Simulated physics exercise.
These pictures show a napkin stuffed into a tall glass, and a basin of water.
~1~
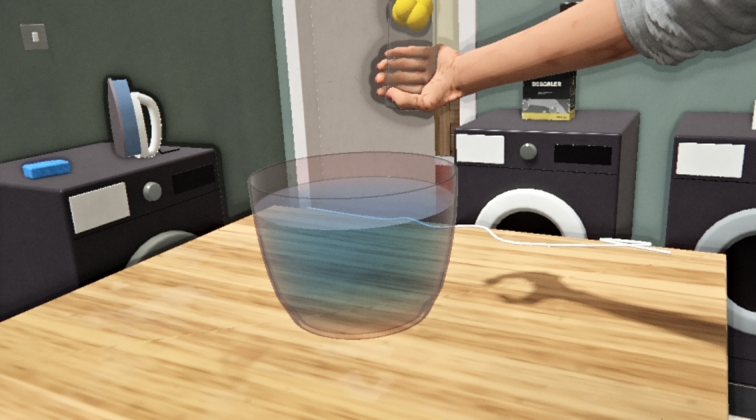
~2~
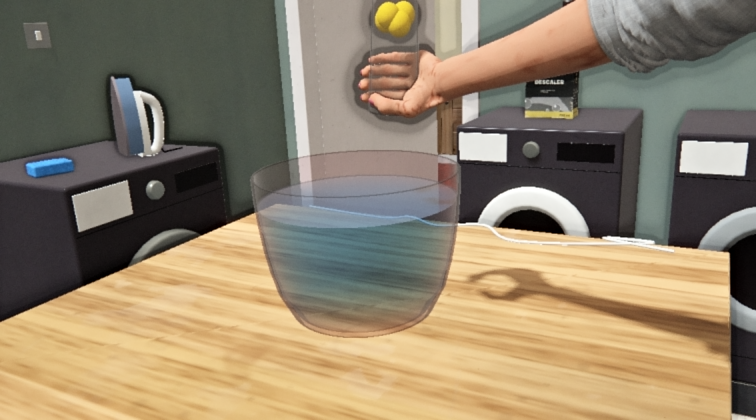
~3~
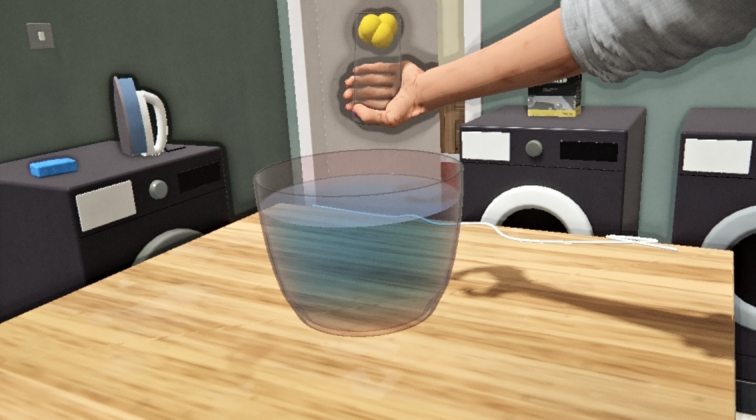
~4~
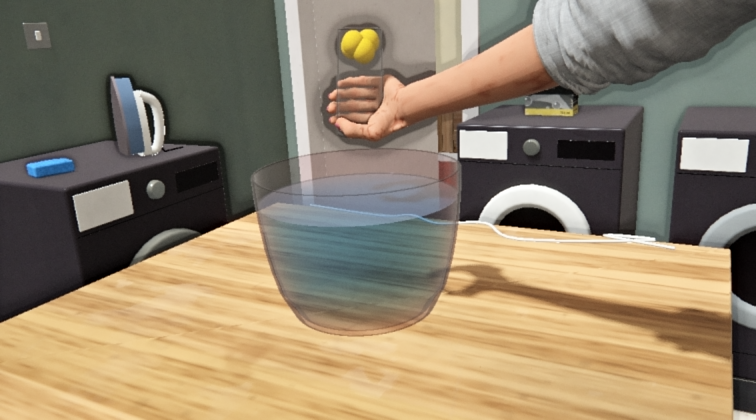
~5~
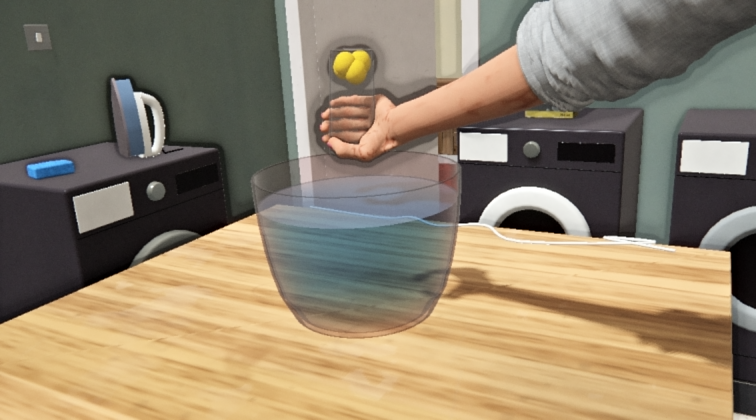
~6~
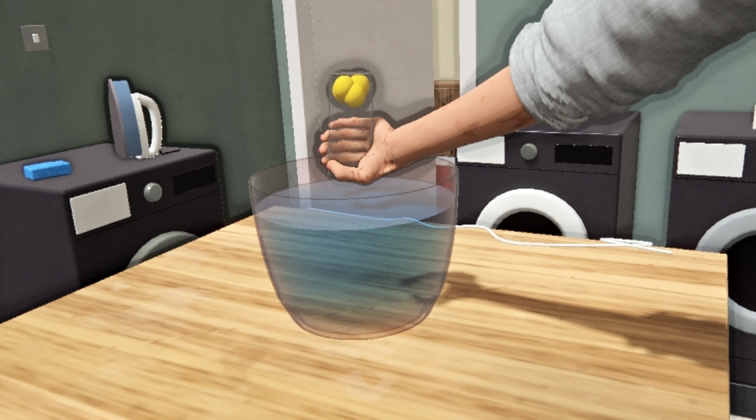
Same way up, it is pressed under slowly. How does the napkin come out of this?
It stays safe.
Soon after, the tall glass enters the water.
Later, air is trapped inside and holds the level down.
In the end, the tall glass is under, still full of air, and the napkin is dry.
